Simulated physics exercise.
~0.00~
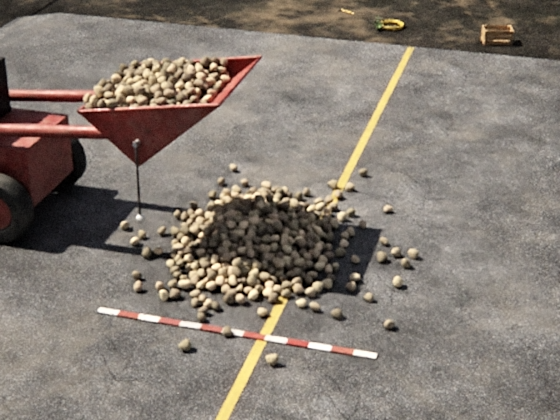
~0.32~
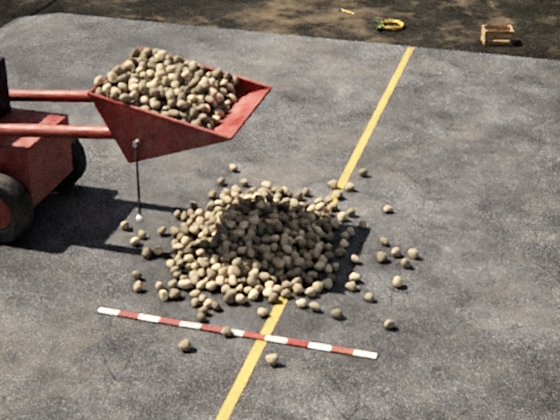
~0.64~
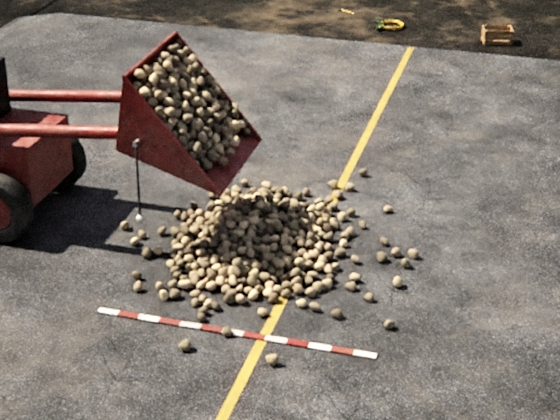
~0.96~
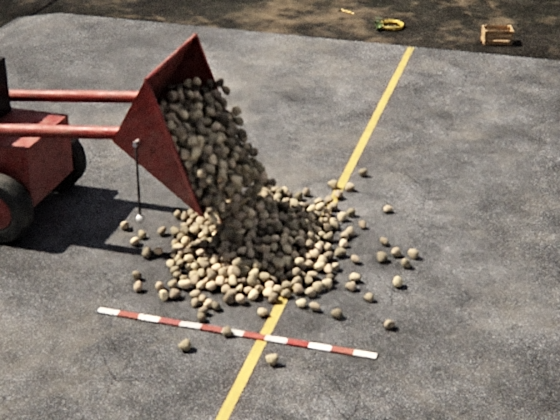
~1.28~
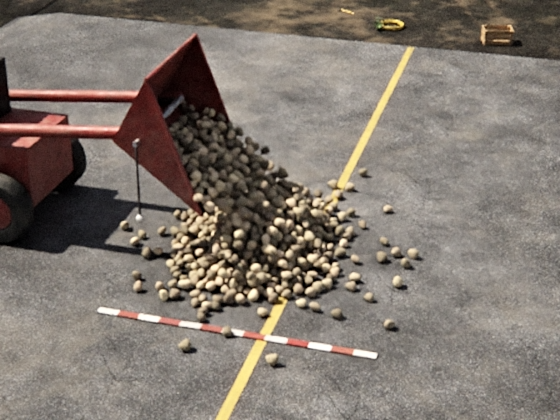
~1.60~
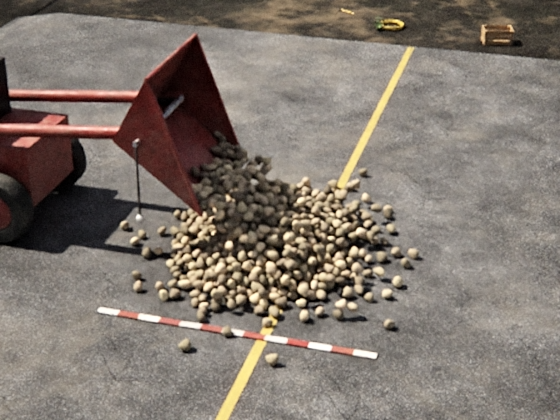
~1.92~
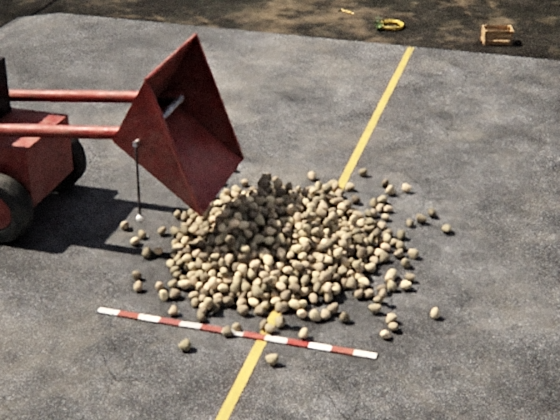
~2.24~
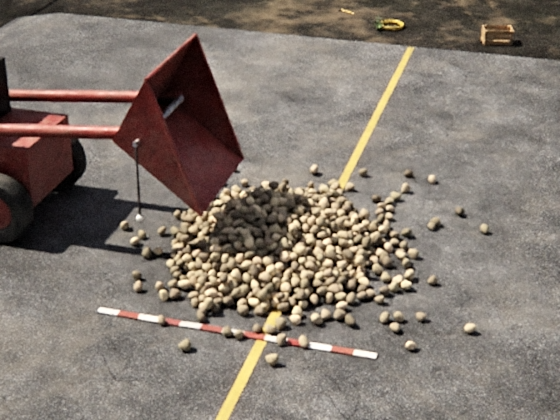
At the start, a red loader at the left holds a bucket heaped with rounded, pale stones above a loose pile of similar stones on grey ground, beside a yellow line and a red and white striped staff. The bucket tips forward to the right, its load still inside as it steepens. Then the stones pour over the lip onto the pile, and the bucket stops tilting. The last of them slide out, and the heap spreads rightward, with several stones rolling farther across the ground. It ends with the bucket empty and still tipped, and the wider pile lying across the yellow line.
